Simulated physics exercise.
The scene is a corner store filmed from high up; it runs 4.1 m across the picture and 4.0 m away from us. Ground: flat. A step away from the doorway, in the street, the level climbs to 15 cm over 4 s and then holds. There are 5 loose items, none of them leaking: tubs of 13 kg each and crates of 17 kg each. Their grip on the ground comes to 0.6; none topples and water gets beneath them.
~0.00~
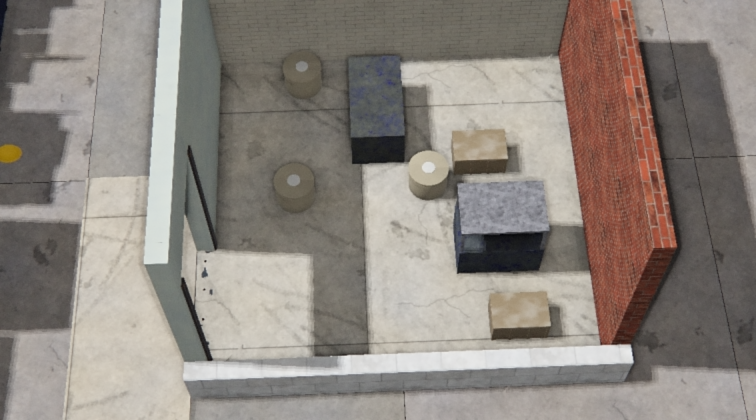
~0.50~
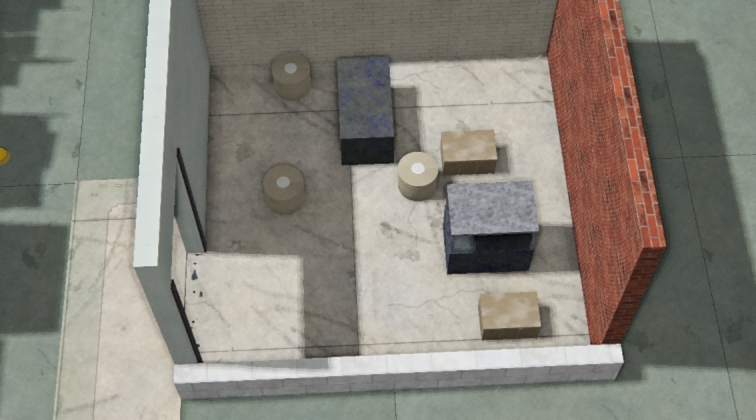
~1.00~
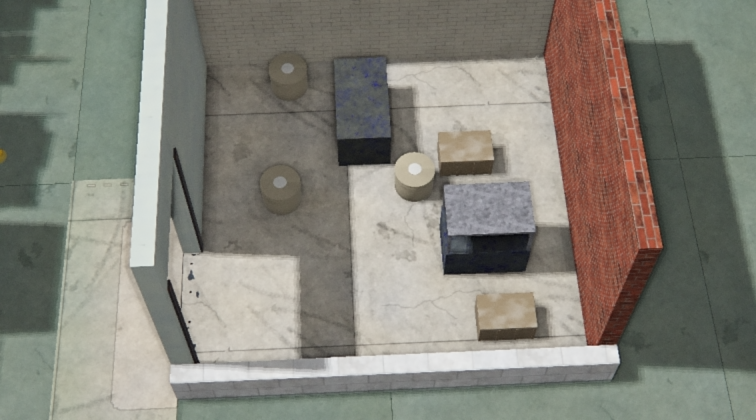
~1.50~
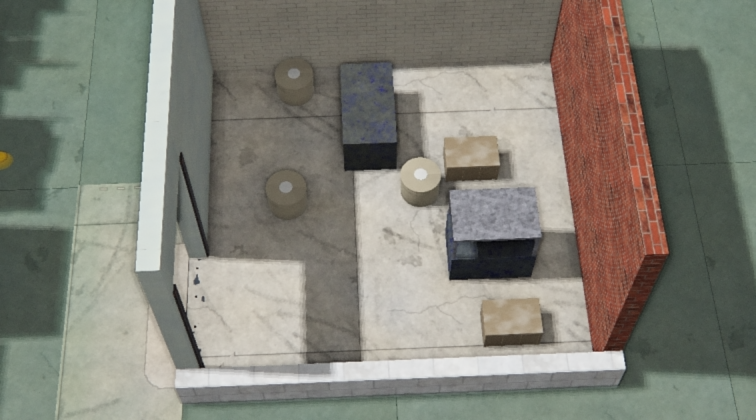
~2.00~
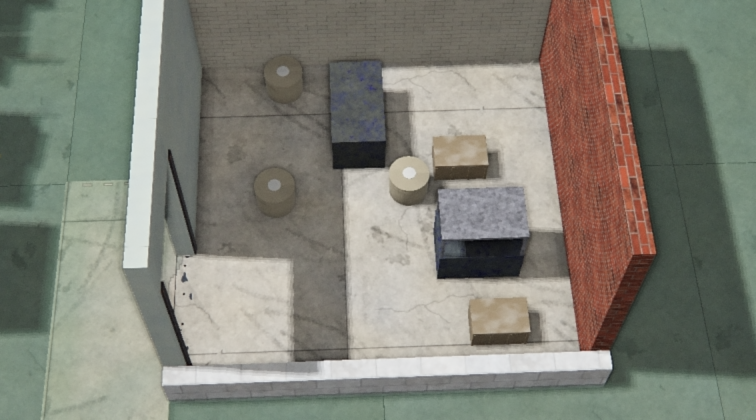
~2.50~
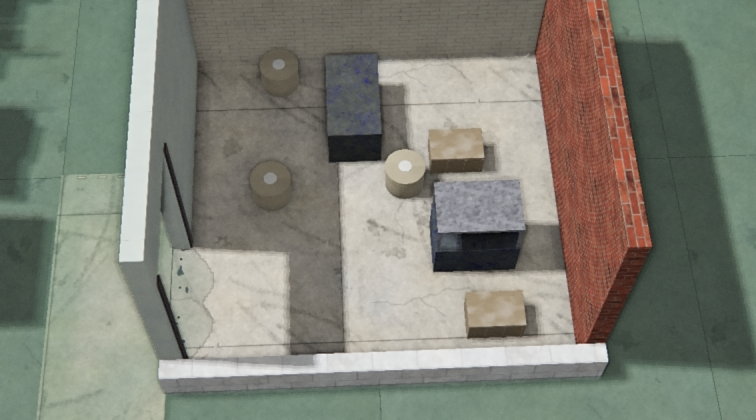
In a small roofless corner store seen from above, round tubs, tan crates and two dark counters all stayed put while the view swayed slightly, and a faint wet patch appeared by the doorway at left.
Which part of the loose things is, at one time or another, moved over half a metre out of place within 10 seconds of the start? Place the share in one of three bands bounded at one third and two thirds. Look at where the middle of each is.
The fraction shifted will be in the bottom third.
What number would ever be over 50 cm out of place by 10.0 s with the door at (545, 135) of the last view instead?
The count would be 2.
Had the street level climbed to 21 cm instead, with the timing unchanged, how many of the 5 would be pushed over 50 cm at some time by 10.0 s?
In that case 2 of them.
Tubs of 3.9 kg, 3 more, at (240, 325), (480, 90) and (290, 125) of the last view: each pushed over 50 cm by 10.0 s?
Order as given - above the limit, inside the limit, inside the limit.
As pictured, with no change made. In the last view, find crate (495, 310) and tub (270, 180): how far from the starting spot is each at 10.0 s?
50 cm and 0 cm respectively.
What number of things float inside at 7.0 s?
0 at that moment.
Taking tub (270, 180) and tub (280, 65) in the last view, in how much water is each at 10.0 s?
3 and 0 cm.
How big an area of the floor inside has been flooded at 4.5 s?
About 4.5 m2.
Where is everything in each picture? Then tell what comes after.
In the first frame, a tub at (294, 181), on the bottom; a tub at (302, 67) rests on the ground; 0.0 m2 under water; 0 of 5 have shifted.
In the second frame, a tub at (283, 182), on the bottom; a tub at (291, 69), on the bottom; 0.0 m2 under water; 0 of 5 have shifted.
In the third frame, a tub at (280, 183), on the bottom; a tub at (288, 69), on the bottom; 0.0 m2 under water; 0 of 5 have shifted.
In the fourth frame, a tub at (286, 188), on the bottom; a tub at (294, 74) rests on the ground; 0.0 m2 under water; 0 of 5 have shifted.
In the fifth frame, a tub at (274, 185), on the bottom; a tub at (283, 72) rests on the ground; 0.0 m2 under water; 0 of 5 have shifted.
In the sixth frame, a tub at (270, 179), on the bottom; a tub at (279, 65), on the bottom; 0.2 m2 under water; 0 of 5 have shifted.
After 3.5 s 0 of 5 are over 50 cm from their spots; 0 afloat.
After 4.5 s 0 of 5 are over 50 cm from their spots; 0 afloat.
After 7.0 s 0 of 5 are over 50 cm from their spots; 0 afloat.
After 10.0 s 1 of 5 are over 50 cm from their spots, and 1 have been at some point; 1 afloat.
